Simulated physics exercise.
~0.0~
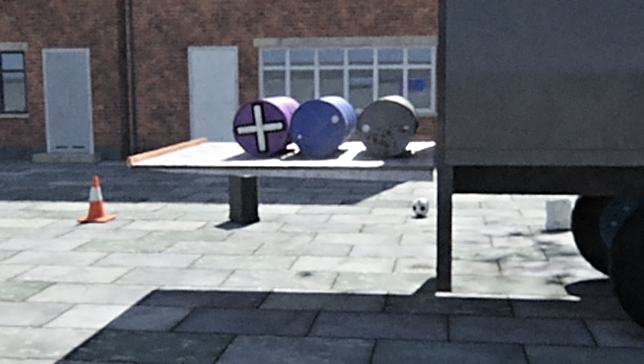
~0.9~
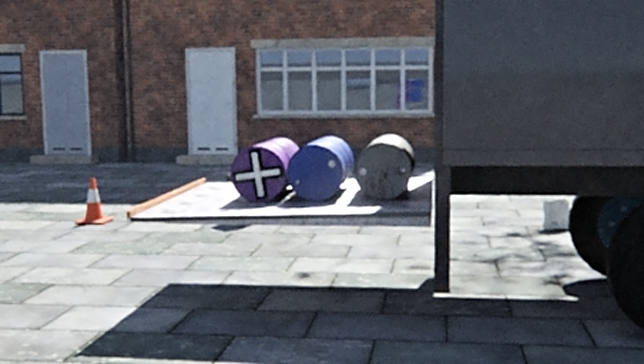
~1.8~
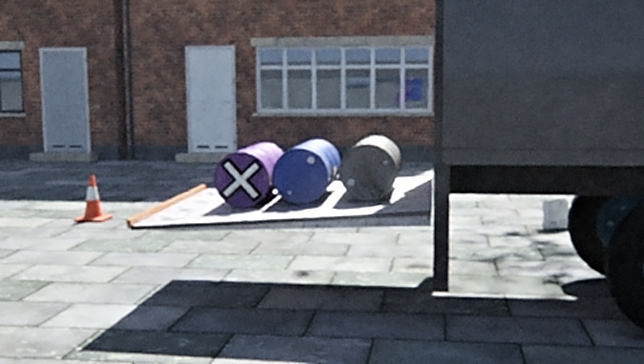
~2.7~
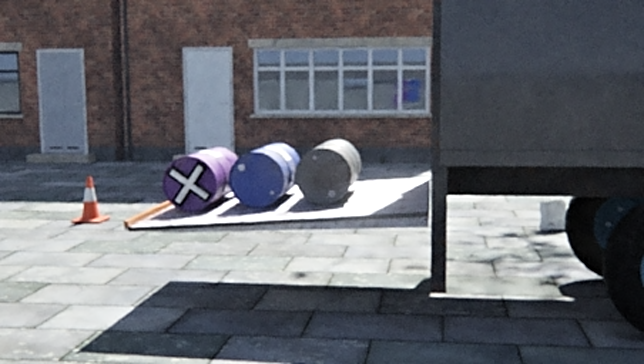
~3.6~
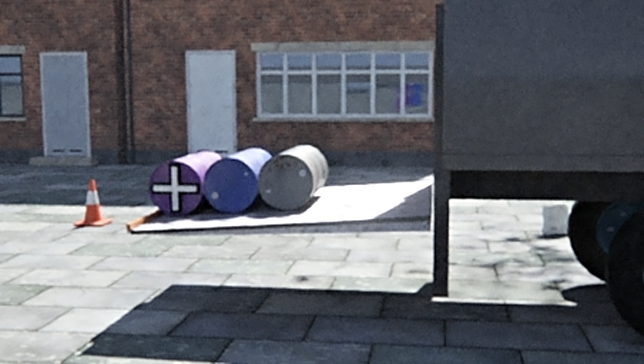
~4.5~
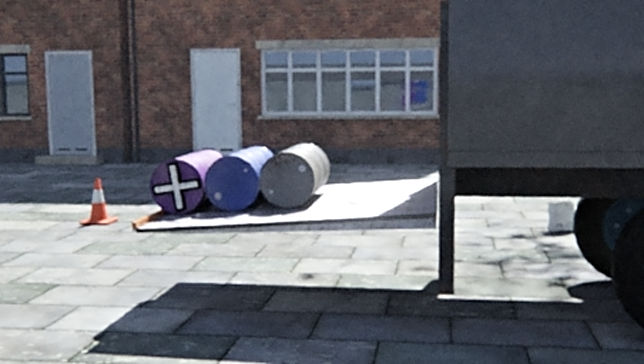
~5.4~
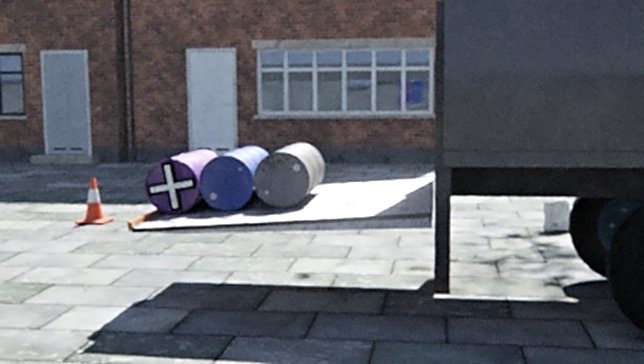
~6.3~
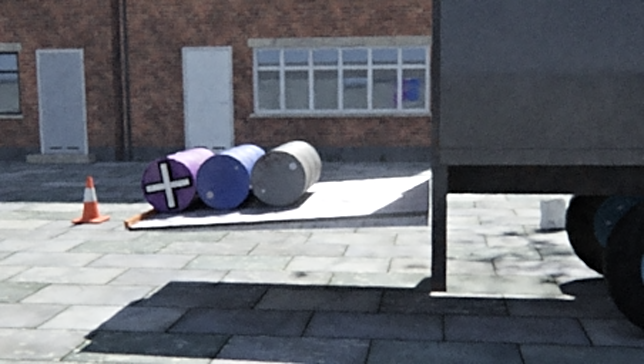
Behind a lorry, three drums roll left down the lowered, tilted plate and settle at its edge.
